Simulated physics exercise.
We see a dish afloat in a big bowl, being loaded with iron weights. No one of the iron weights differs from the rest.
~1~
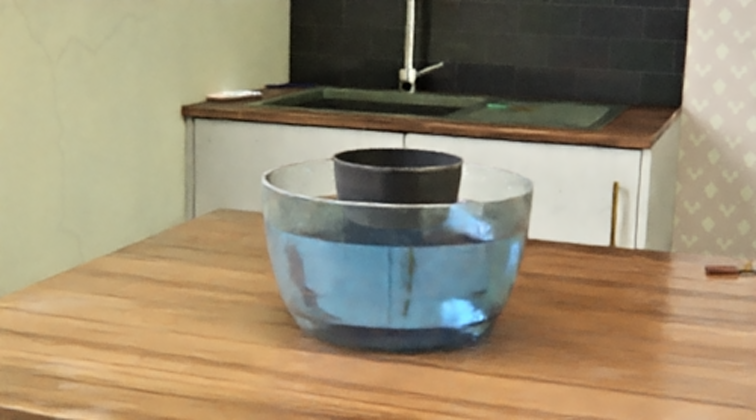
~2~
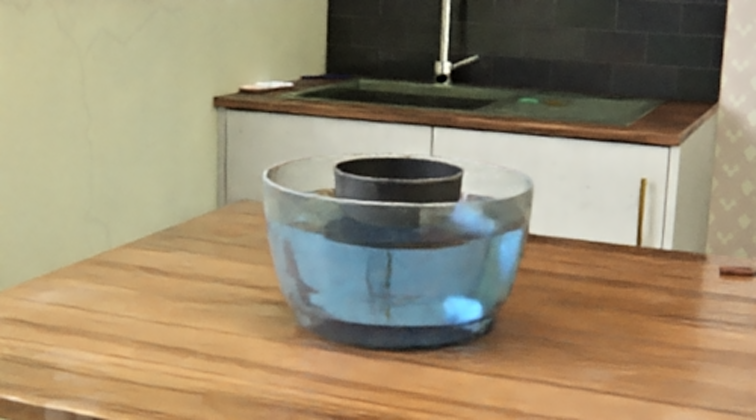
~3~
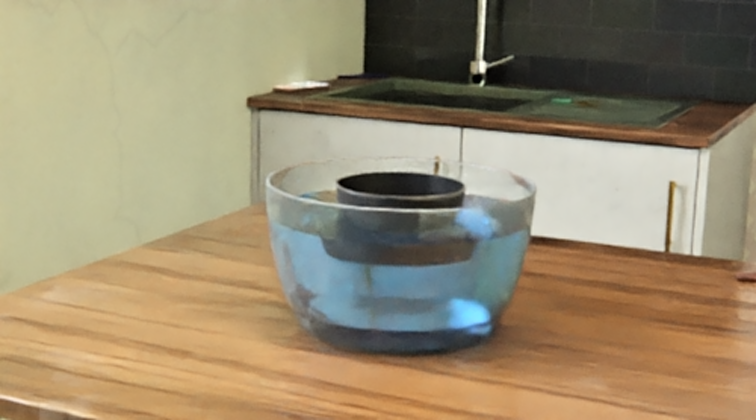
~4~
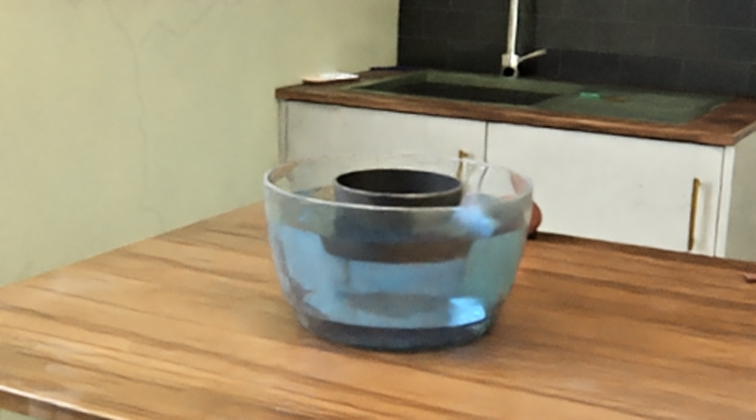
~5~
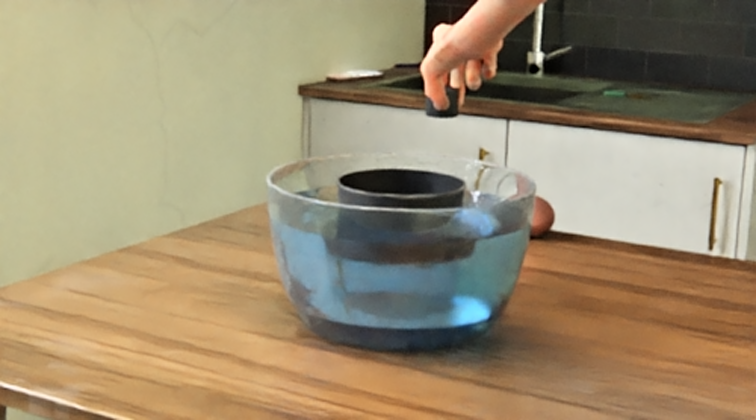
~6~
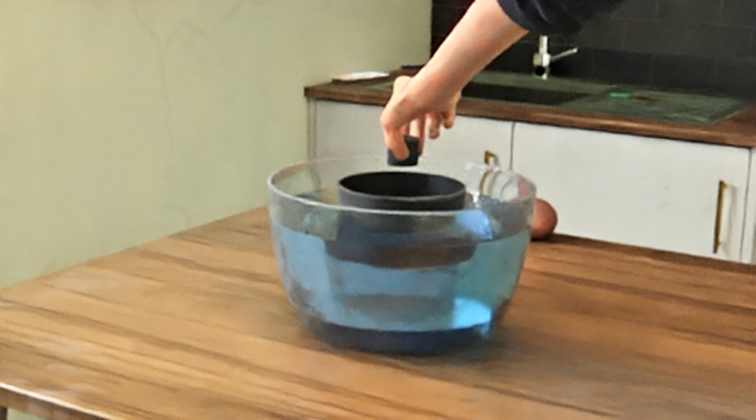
The clip opens on a dark round dish floating high in a clear bowl of blue-tinted water on a wooden table. As the view shifts, the dish sits lower in the water. A hand then reaches in from the upper right, holding a small dark object, and moves it left and down above the dish.
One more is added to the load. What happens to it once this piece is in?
Still up.
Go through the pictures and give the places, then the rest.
In the first frame, dish (398, 159) empty; most of its side above the surface.
In the second frame, dish (399, 170) with one aboard; about two thirds of its side above the surface.
In the third frame, dish (401, 185) with two aboard; about half of its side above the surface.
In the fourth frame, dish (398, 183) with two aboard; about half of its side above the surface.
In the fifth frame, dish (401, 183) with two aboard; about half of its side above the surface; the next iron weight in the hand at (442, 102).
In the sixth frame, dish (402, 185) with two aboard; about half of its side above the surface; the next iron weight in the hand at (403, 151).
A moment on, the iron weight is in and the dish dips.
Further on, it steadies; about a third of its side above the surface.
When it is over, the dish floats; about a third of its side above the surface.
